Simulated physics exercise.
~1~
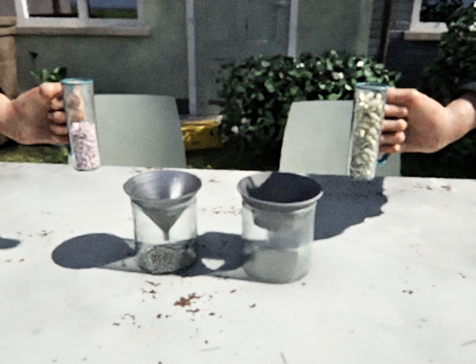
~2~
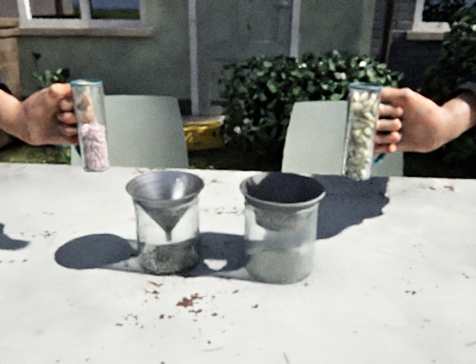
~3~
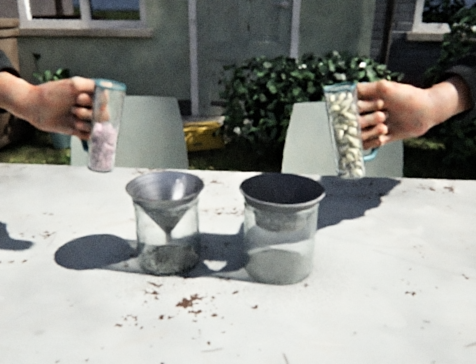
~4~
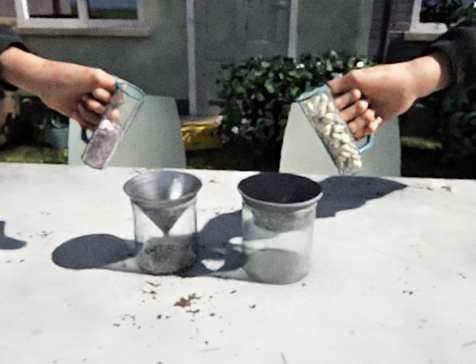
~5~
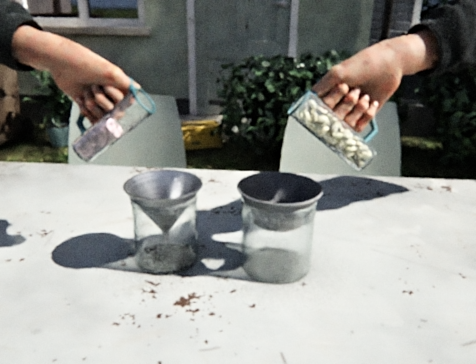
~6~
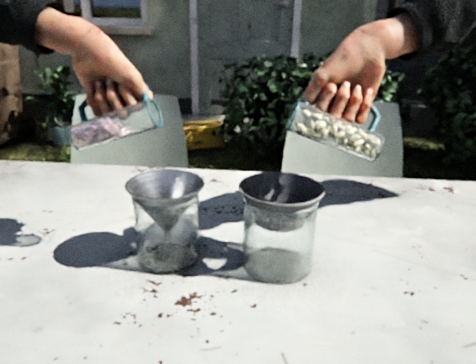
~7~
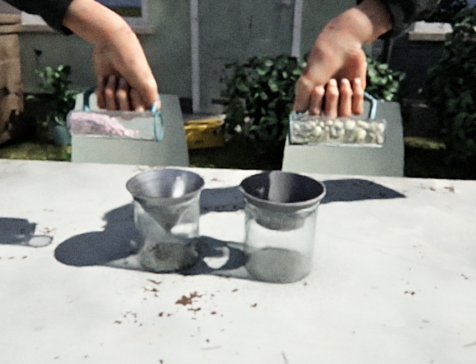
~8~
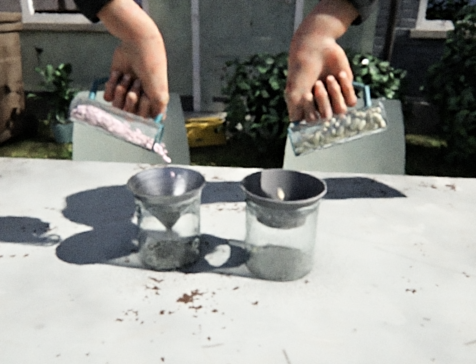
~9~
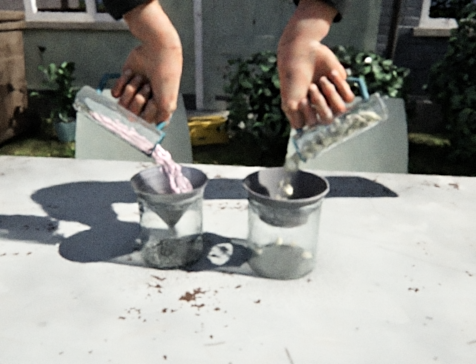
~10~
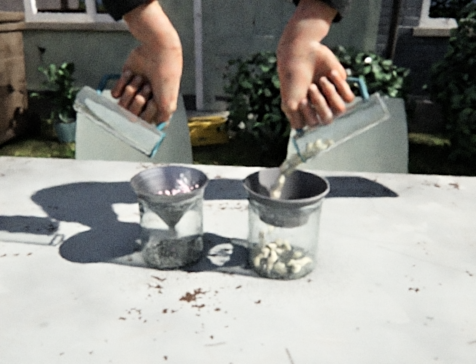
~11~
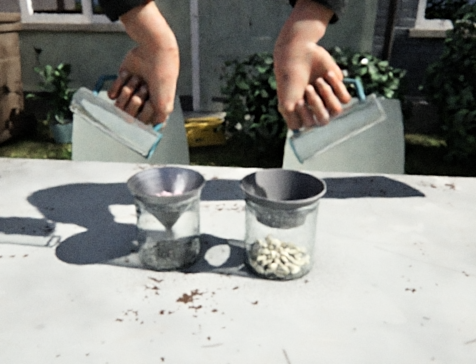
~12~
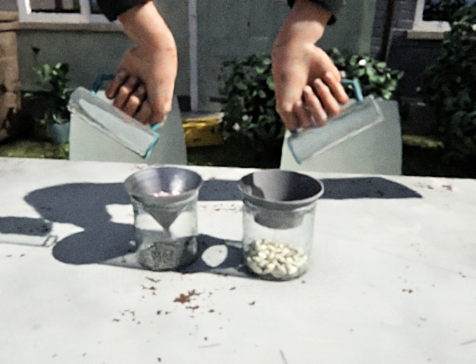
The footage shows two hands tilting clear cups over funnels set in glass jars on a sunlit outdoor table, emptying both. The pinkish pieces from the left cup mostly stay stuck in their funnel, while the pale pieces from the right pass through and settle in the jar.
